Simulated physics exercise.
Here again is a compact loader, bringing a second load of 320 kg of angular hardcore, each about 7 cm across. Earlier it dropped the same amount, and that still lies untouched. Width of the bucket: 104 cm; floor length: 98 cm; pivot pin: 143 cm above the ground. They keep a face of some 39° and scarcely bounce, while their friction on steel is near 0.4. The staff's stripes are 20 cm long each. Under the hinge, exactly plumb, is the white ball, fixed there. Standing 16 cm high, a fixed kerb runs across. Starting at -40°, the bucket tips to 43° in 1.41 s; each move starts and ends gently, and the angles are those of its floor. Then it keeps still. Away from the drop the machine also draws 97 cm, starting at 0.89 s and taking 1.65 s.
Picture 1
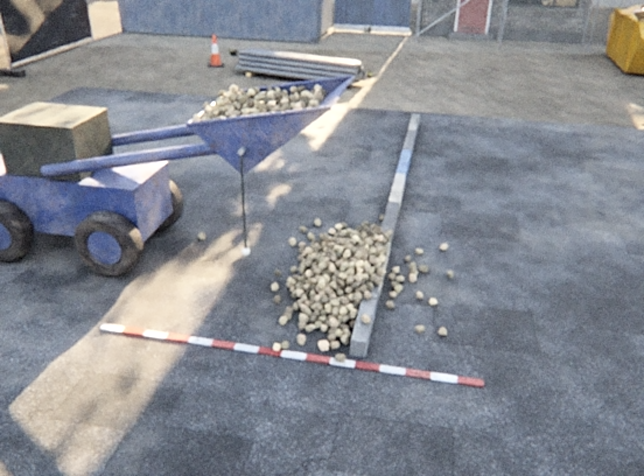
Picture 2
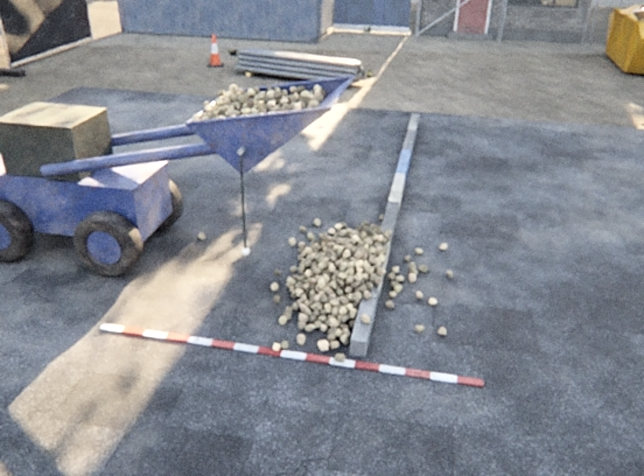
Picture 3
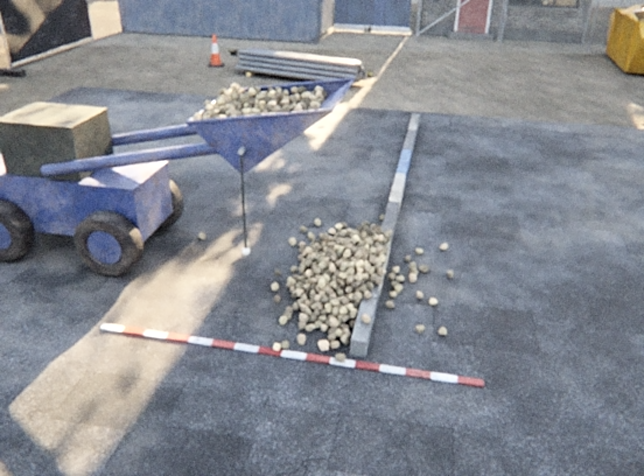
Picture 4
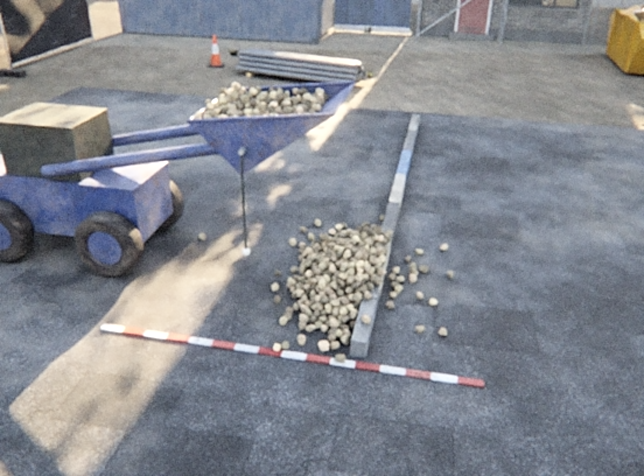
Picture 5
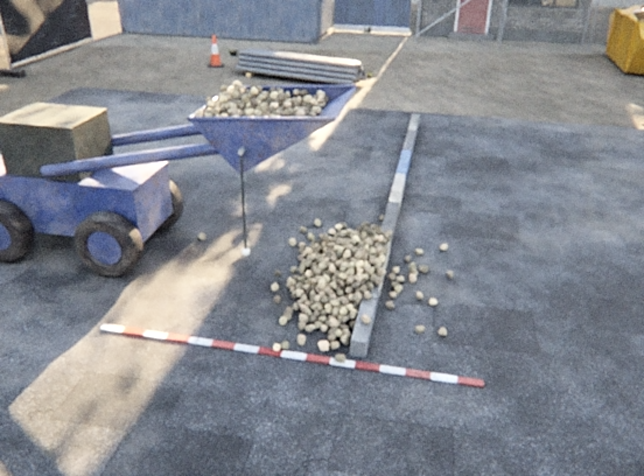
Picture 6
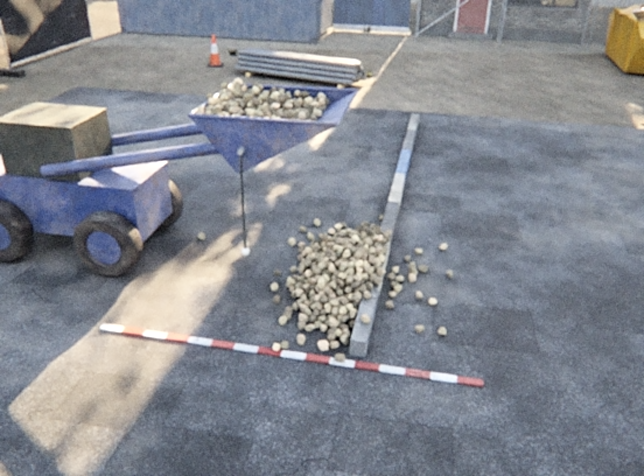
To begin with, a blue loader on the left holds its bucket of pale stones tilted back, beside a heap lying mostly left of a kerb. The bucket then tips slightly forward, its right lip lowering a little, while the stones stay inside and the heap on the ground remains still.
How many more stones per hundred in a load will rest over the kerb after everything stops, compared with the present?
I would say 1 per hundred.
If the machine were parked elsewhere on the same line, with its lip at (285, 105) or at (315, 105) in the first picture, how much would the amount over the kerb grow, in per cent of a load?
The first would add some 0 per cent and the second some 0 per cent.
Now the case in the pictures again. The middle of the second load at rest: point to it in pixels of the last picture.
The middle lies near (305, 258) in the last picture.
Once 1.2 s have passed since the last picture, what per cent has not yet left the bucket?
I'd say about 30 per cent.
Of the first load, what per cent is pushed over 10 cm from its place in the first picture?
Around 5 in a hundred.
Then, 0.8 s after the last picture the floor is at 30°; in per cent of one load, 100 in the bucket, 97 on this side of the kerb, 3 over the kerb; the foremost stones are at (431, 285).
Then, 1.2 s after the last picture the floor is at 43°; in per cent of one load, 30 in the bucket, 167 on this side of the kerb, 3 over the kerb; the foremost stones are at (431, 285).
Then, 2.7 s after the last picture the floor is at 43°; in per cent of one load, 0 in the bucket, 196 on this side of the kerb, 4 over the kerb; the foremost stones are at (431, 285).
Then, 5.3 s after the last picture the floor is at 43°; in per cent of one load, 0 in the bucket, 196 on this side of the kerb, 4 over the kerb; the foremost stones are at (431, 285). Net gain over the kerb, 1.
